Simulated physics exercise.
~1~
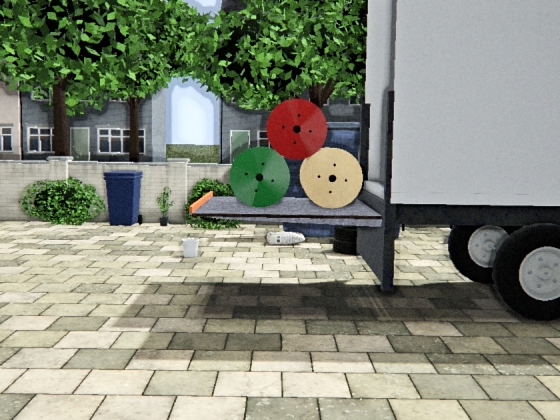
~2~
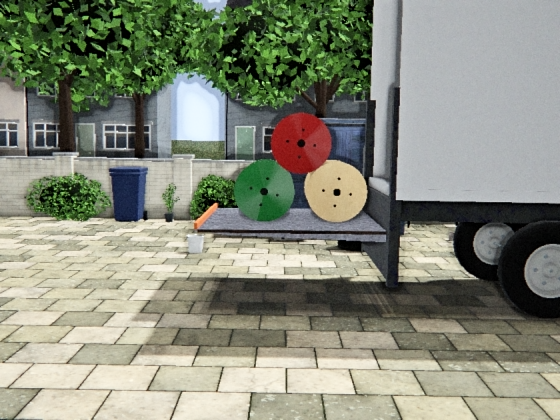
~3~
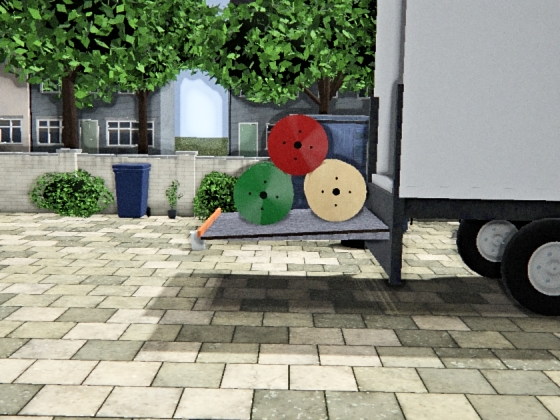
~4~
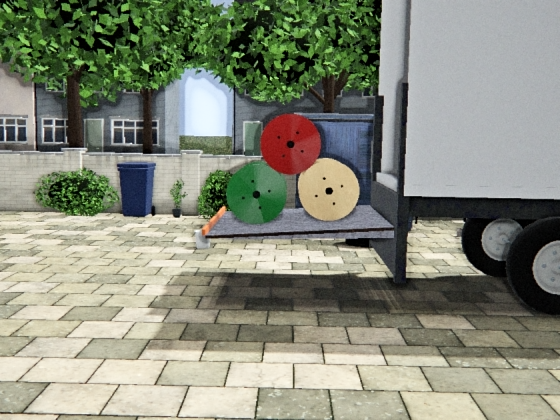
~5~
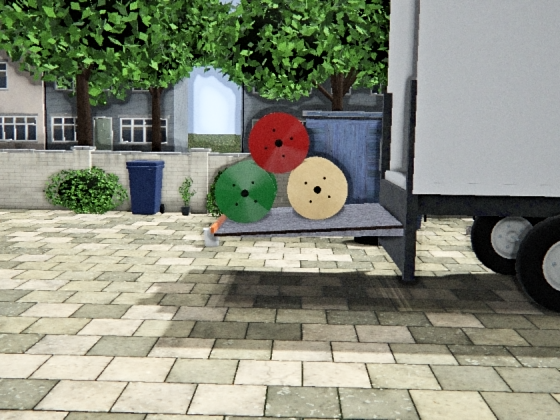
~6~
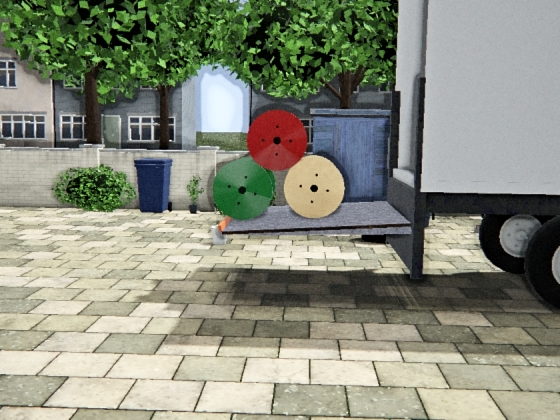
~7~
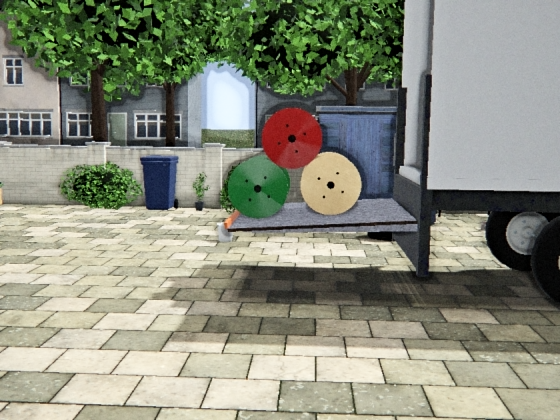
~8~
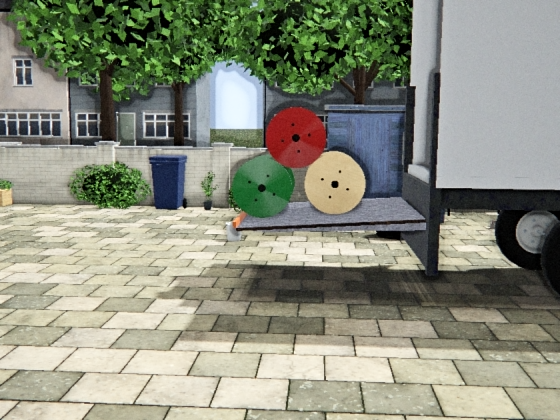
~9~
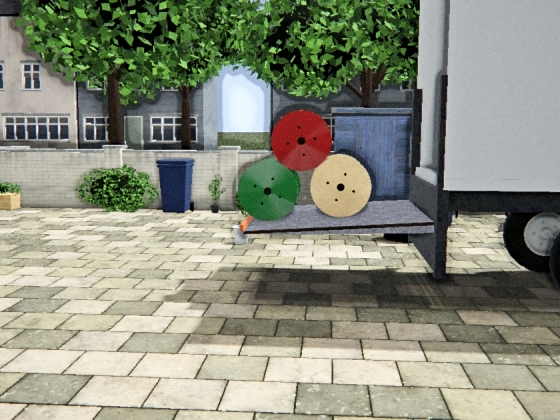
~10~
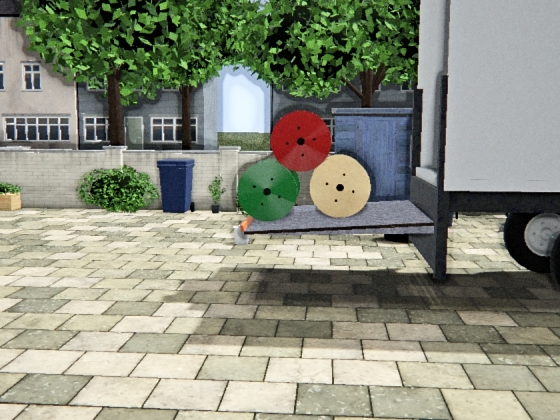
A truck's lift plate sinks and tilts, and three stacked reels shift left but stay aboard.
